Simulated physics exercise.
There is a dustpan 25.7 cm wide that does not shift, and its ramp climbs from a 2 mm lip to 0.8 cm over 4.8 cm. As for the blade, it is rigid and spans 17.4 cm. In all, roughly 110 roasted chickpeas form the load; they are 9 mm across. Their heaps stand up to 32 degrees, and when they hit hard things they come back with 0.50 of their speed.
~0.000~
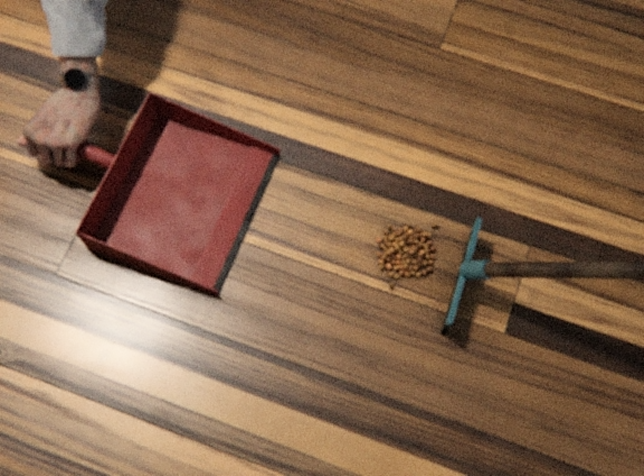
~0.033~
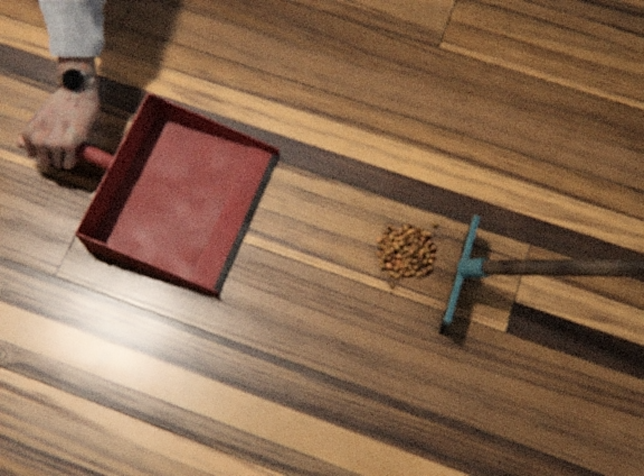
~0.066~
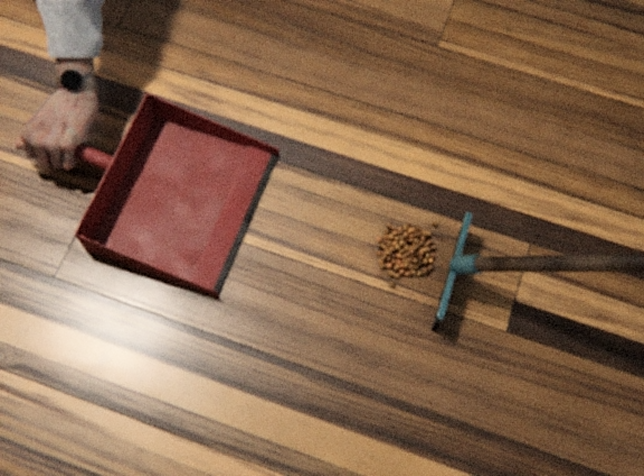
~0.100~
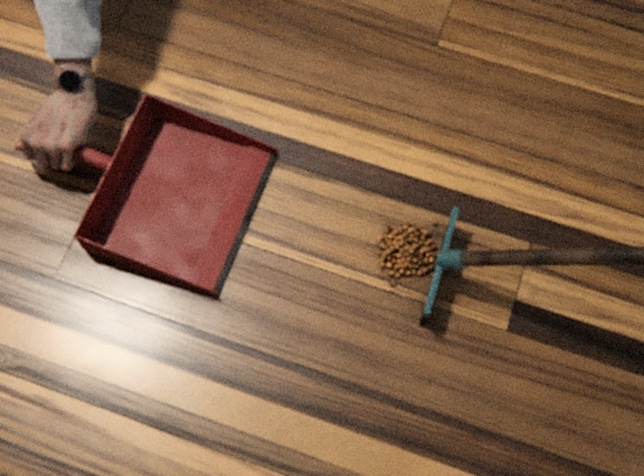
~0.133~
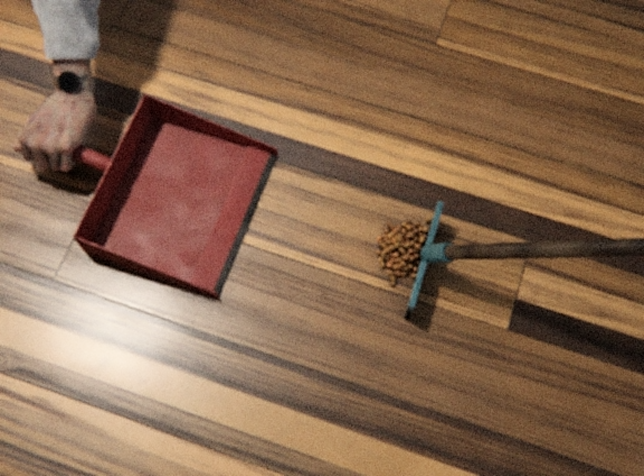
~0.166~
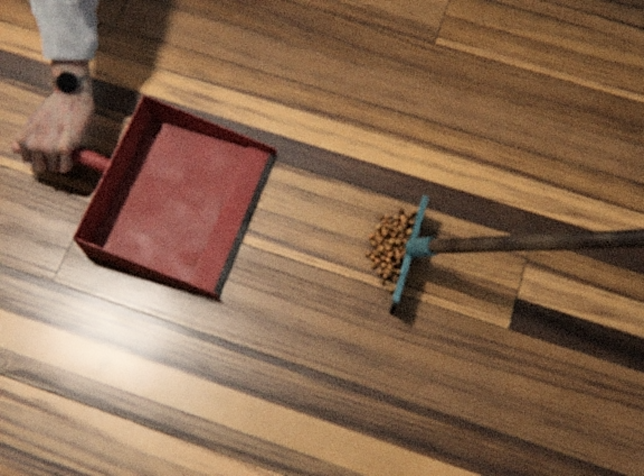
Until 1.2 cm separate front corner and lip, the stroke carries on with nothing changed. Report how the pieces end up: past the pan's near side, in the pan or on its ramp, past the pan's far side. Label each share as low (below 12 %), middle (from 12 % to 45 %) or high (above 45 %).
Near side - low; pan - high; far side - low.
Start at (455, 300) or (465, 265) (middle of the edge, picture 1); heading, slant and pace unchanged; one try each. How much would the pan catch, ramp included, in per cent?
55 and 65 per cent, roughly.
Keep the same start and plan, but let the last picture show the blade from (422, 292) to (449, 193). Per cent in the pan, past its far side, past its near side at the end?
Pan 10; far 35; near 0.
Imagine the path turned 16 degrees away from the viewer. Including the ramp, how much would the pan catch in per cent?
Roughly 40 per cent would finish in the pan or on its ramp.
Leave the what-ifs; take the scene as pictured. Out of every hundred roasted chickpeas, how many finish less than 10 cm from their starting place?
It comes to near 0 percent.
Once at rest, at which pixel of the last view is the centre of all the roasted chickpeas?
At about (248, 197).
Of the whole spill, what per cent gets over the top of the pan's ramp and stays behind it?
About 20 %.
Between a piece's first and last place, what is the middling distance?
28 cm or thereabouts.
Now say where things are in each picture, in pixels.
In the first frame, blade from (449, 323) to (478, 223), moved 0.0 cm, 0 of the pieces shifted so far; middle of the pieces at (405, 248); pan at (175, 198).
In the second frame, blade from (447, 322) to (475, 221), moved 0.4 cm, 0 of the pieces shifted so far; middle of the pieces at (405, 248).
In the third frame, blade from (439, 318) to (468, 218), moved 1.6 cm, 0 of the pieces shifted so far; middle of the pieces at (405, 247).
In the fourth frame, blade from (426, 313) to (455, 213), moved 3.7 cm, 0 of the pieces shifted so far; middle of the pieces at (405, 247).
In the fifth frame, blade from (411, 307) to (440, 207), moved 6.1 cm, 69 of the pieces shifted so far; middle of the pieces at (403, 246).
In the sixth frame, blade from (395, 301) to (424, 201), moved 8.5 cm, 113 of the pieces shifted so far; middle of the pieces at (394, 241); pan at (172, 200). The blade's pace is about 0.73 m/s.
Then, at 0.33 s, middle of the blade 13 cm from the lip; 0 % over the lip, far side 5 %, near side 0 %.
After 0.45 s, middle of the blade 4 cm from the lip; 0 % over the lip, far side 5 %, near side 0 %.
After 0.69 s, middle of the blade 1 cm from the lip; 60 % over the lip, far side 10 %, near side 0 %.
In the end, at 1.1 s, near side 0 %, pan 60 %, far side 10 %, in front of the lip or behind the blade 30 %.
